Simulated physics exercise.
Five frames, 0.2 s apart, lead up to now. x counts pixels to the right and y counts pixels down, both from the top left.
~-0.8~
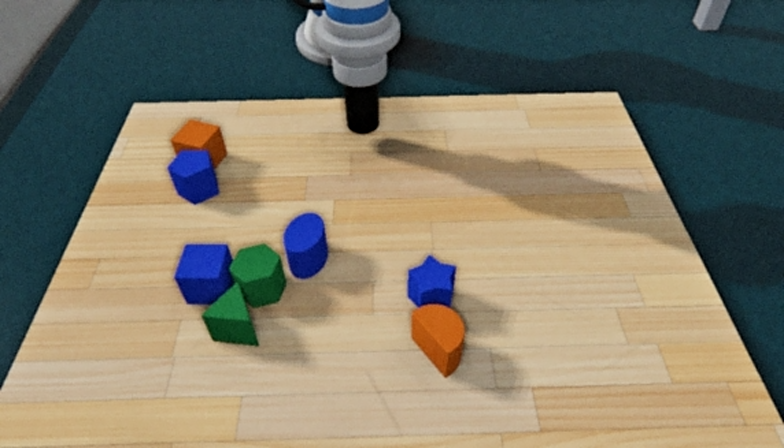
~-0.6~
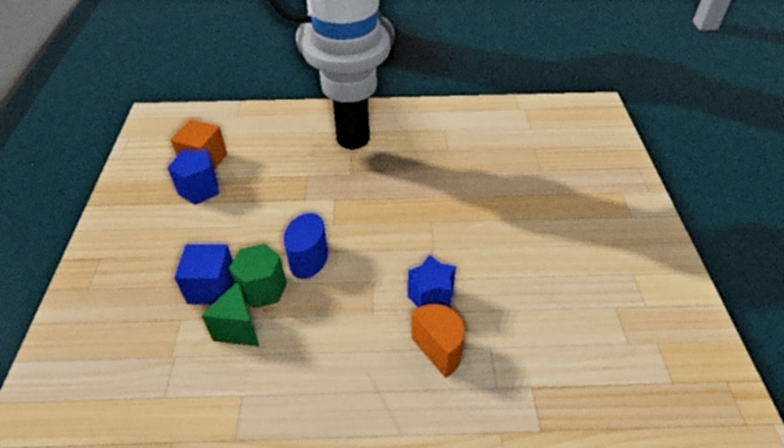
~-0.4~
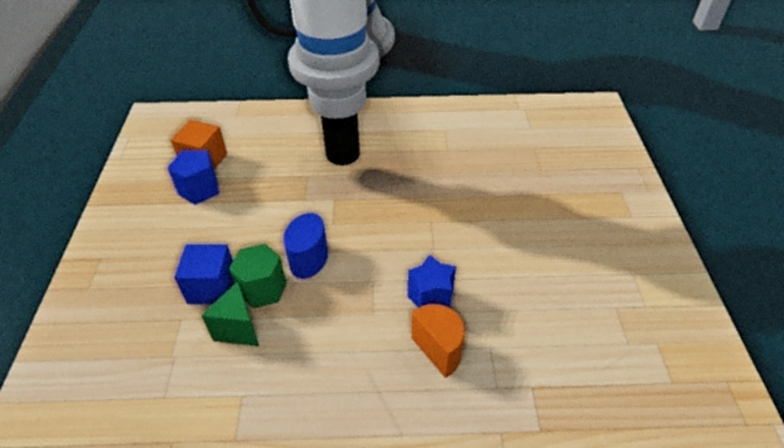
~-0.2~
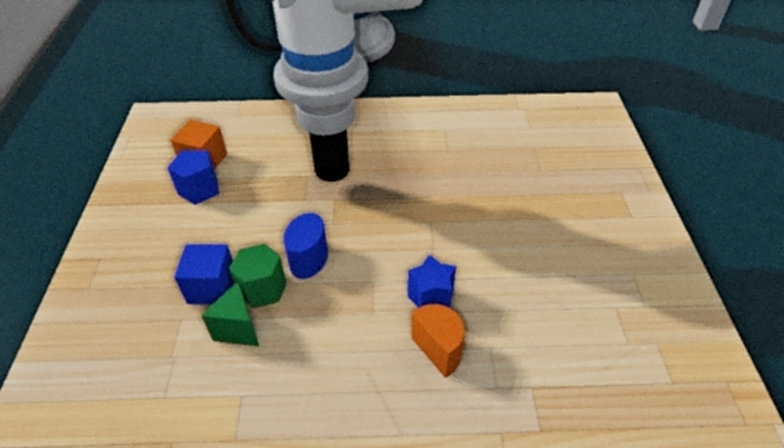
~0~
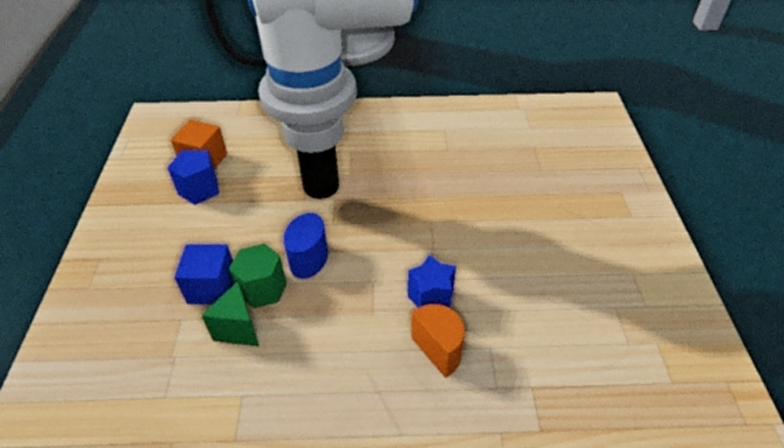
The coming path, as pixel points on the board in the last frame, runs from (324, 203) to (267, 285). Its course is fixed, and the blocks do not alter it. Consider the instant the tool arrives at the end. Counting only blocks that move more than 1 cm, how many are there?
Of all the blocks, three or more travel more than a centimetre.
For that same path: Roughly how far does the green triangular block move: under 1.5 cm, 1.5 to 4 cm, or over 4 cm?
It ends 1.5 to 4 cm from its spot.
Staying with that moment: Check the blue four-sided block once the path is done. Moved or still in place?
The blue four-sided block does not move.
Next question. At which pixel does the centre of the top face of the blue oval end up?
Around pixel (302, 271).
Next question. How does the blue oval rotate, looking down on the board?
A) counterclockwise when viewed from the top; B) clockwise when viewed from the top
Letter A.
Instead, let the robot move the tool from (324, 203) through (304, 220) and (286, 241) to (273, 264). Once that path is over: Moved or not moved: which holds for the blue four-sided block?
Left where it is.
On the path given first. One third of the way, tool at (303, 214); blue oval at (303, 234).
Two thirds of the way, tool at (284, 241); blue oval at (301, 260), turned 25° anticlockwise.
At the end, tool at (262, 270); blue four-sided block still; green triangular block at (214, 325), turned 30° anticlockwise; green six-sided block at (233, 291); blue oval at (302, 271), turned 45° anticlockwise.
